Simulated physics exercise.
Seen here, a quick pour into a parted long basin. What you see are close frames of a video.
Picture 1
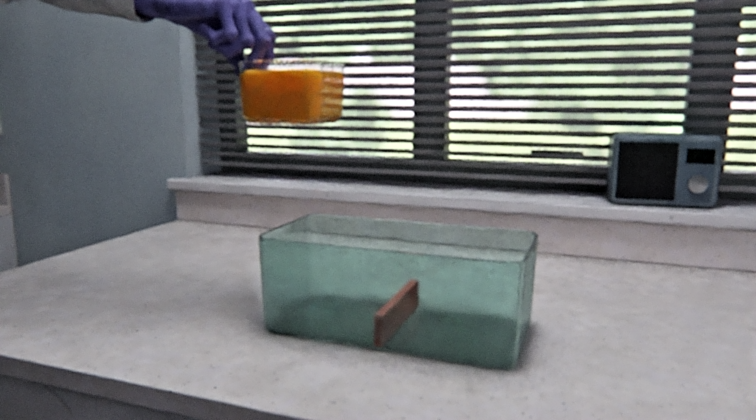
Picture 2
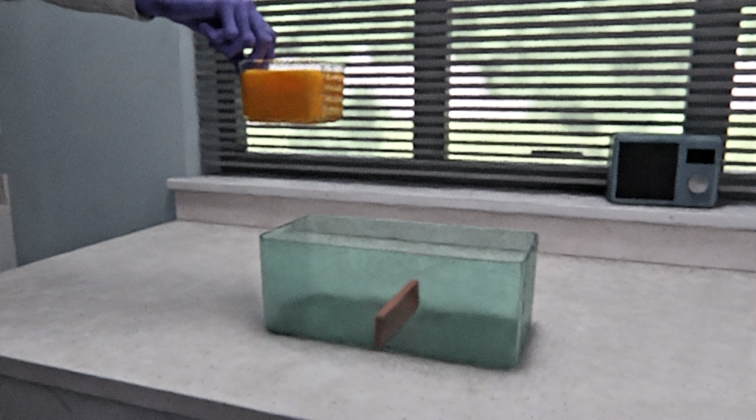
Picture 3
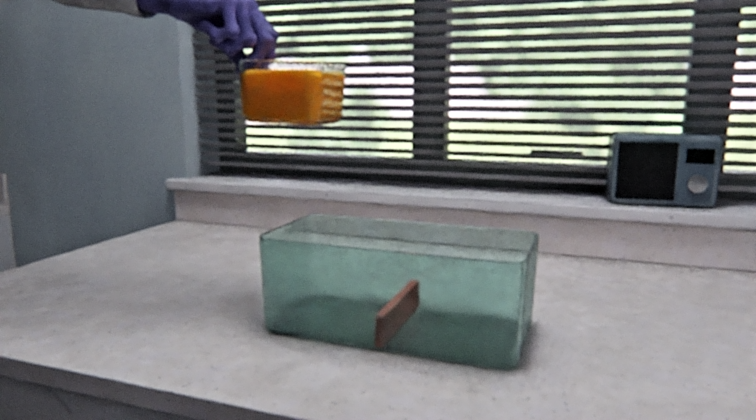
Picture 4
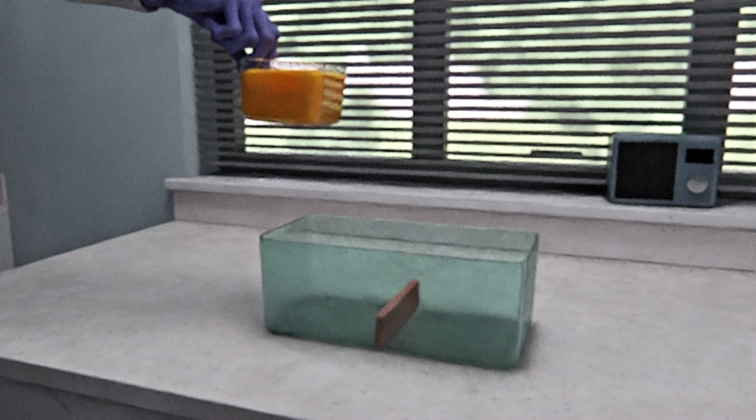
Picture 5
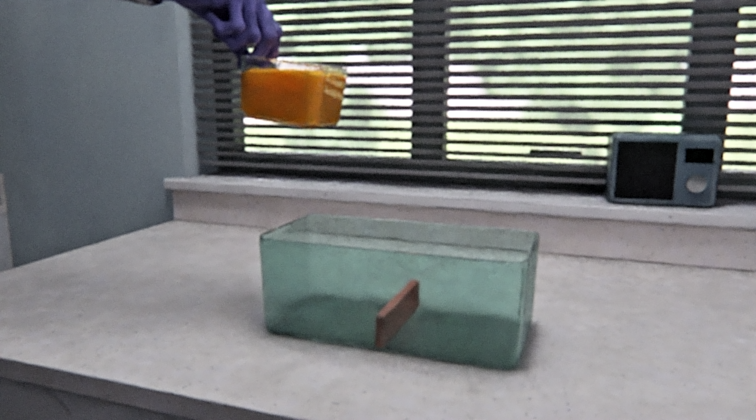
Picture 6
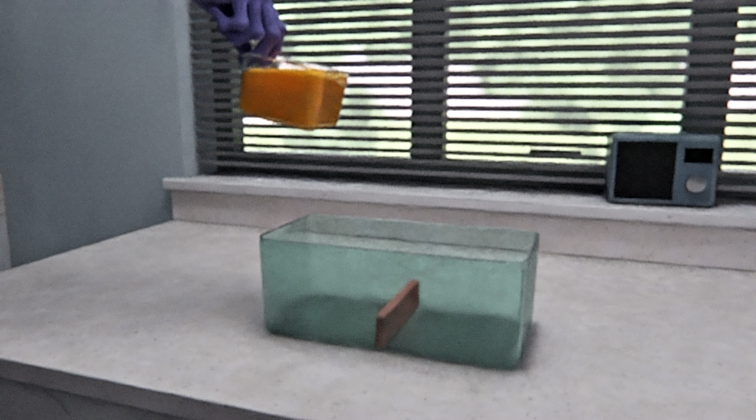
A purple-gloved hand held a small clear container of orange juice above a long, greenish glass basin with a low brown divider, then slowly tilted it slightly, its right side dipping down.
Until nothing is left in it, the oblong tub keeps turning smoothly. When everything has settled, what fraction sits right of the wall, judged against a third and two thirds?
It settles with between one third and two thirds on the right.
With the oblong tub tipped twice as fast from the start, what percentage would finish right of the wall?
Close to 30 out of every hundred.
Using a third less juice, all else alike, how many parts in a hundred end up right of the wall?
Close to 15 per cent.
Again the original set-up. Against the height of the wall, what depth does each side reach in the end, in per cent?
About 30 on the left and about 30 on the right.
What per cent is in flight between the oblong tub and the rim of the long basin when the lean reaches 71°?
Estimate: 35 per cent, roughly.
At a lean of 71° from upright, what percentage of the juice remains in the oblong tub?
It keeps around 55 per cent at that angle.
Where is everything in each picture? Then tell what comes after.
In the first picture, it leans 0°; its right rim is at (333, 64); the juice meets the walls at (258, 73) and (333, 72); the long basin's rim runs from (285, 226) to (531, 248); the wall's top is at (399, 297).
In the second picture, it leans 1°; its right rim is at (333, 64); the juice meets the walls at (258, 73) and (334, 72).
In the third picture, it leans 2°; its right rim is at (334, 65); the juice meets the walls at (259, 73) and (334, 73).
In the fourth picture, it leans 4°; its right rim is at (335, 67); the juice meets the walls at (259, 72) and (335, 73).
In the fifth picture, it leans 8°; its right rim is at (336, 70); the juice meets the walls at (260, 72) and (337, 73).
In the sixth picture, it leans 12°; its right rim is at (338, 74); the juice meets the walls at (261, 72) and (338, 74).
A moment on, the oblong tub is tipped part way and 53 per cent is still to pour, 6 is left of the wall and 3 right of it.
Next, the oblong tub is tipped right over and 8 per cent is still to pour, 27 is left of the wall and 52 right of it.
Then the oblong tub is tipped right over and 0 per cent is still to pour, 44 is left of the wall and 53 right of it.
Later the oblong tub is tipped right over and 0 per cent is still to pour, 44 is left of the wall and 54 right of it.
At rest 44 per cent lies left of the wall, 54 right of it and 2 outside.
